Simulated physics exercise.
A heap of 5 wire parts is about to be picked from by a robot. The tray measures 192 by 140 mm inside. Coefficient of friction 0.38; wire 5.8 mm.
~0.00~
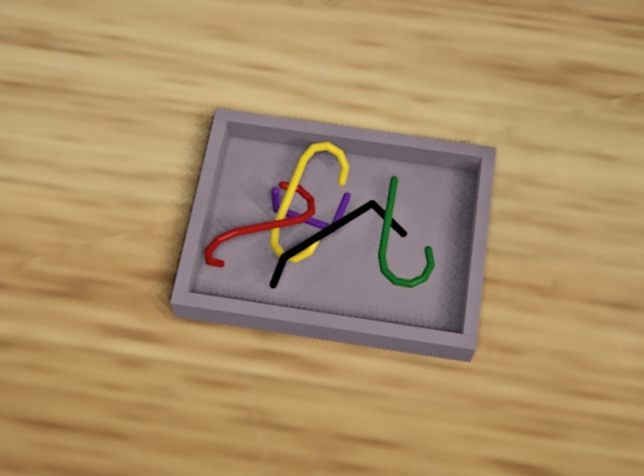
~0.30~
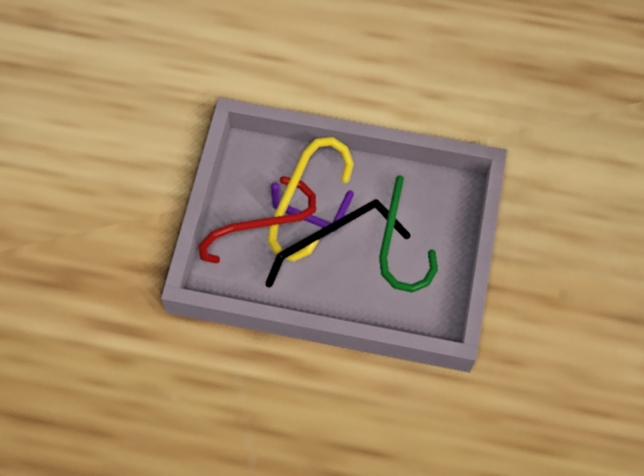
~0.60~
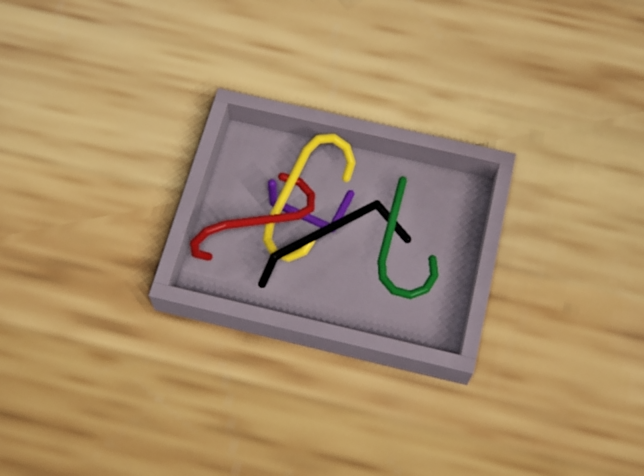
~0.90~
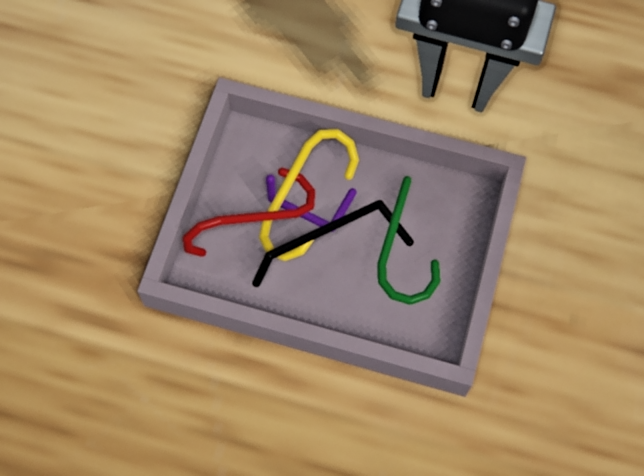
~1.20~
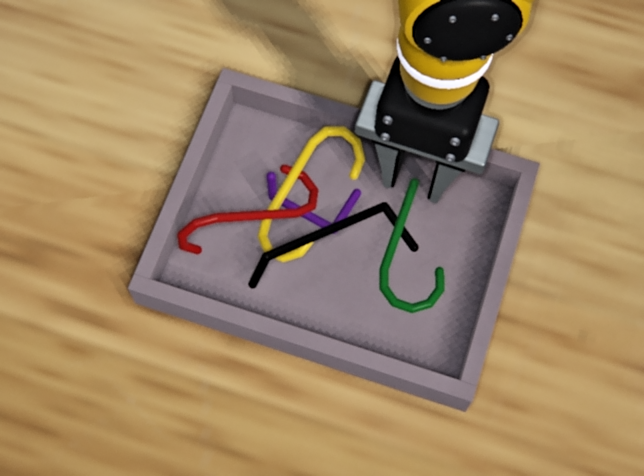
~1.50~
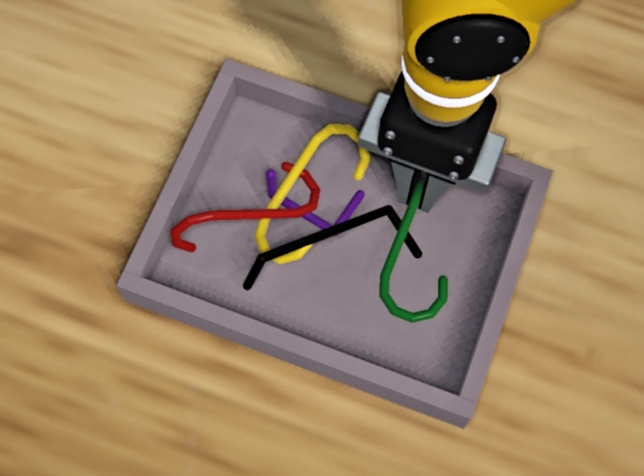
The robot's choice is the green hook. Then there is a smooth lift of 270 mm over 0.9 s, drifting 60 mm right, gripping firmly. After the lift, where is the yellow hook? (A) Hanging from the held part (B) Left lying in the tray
B.
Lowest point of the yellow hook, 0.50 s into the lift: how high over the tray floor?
0 mm.
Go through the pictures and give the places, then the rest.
Fingers out of view, 229 mm above the grip; yellow hook from (342, 182) to (317, 238), passing under red hook, under black crank; green hook from (428, 250) to (394, 180), in the first picture.
Fingers out of view, 229 mm above the grip; black crank from (269, 284) to (407, 236), passing over yellow hook; green hook from (432, 254) to (400, 179), in the second picture.
Fingers out of view, 213 mm above the grip; purple crank from (350, 194) to (272, 183); yellow hook from (346, 178) to (313, 237), passing under red hook, under black crank, in the third picture.
Fingers (459, 79) 114 mm above the grip; red hook from (282, 172) to (202, 253), passing over yellow hook, in the fourth picture.
Fingers (417, 173) 14 mm above the grip, in the fifth picture.
Fingers (421, 187) closed on the green hook; yellow hook from (358, 176) to (310, 240); green hook from (443, 280) to (421, 186), in the sixth picture.
By 1.77 s, lowest point more than 20 mm over the tray floor, green hook 59 mm.
By 2.00 s, lowest point more than 20 mm over the tray floor, green hook 159 mm.
By 2.40 s, lowest point more than 20 mm over the tray floor, green hook 273 mm.
Finally, hanging green hook 273 mm; the other 4 are down.
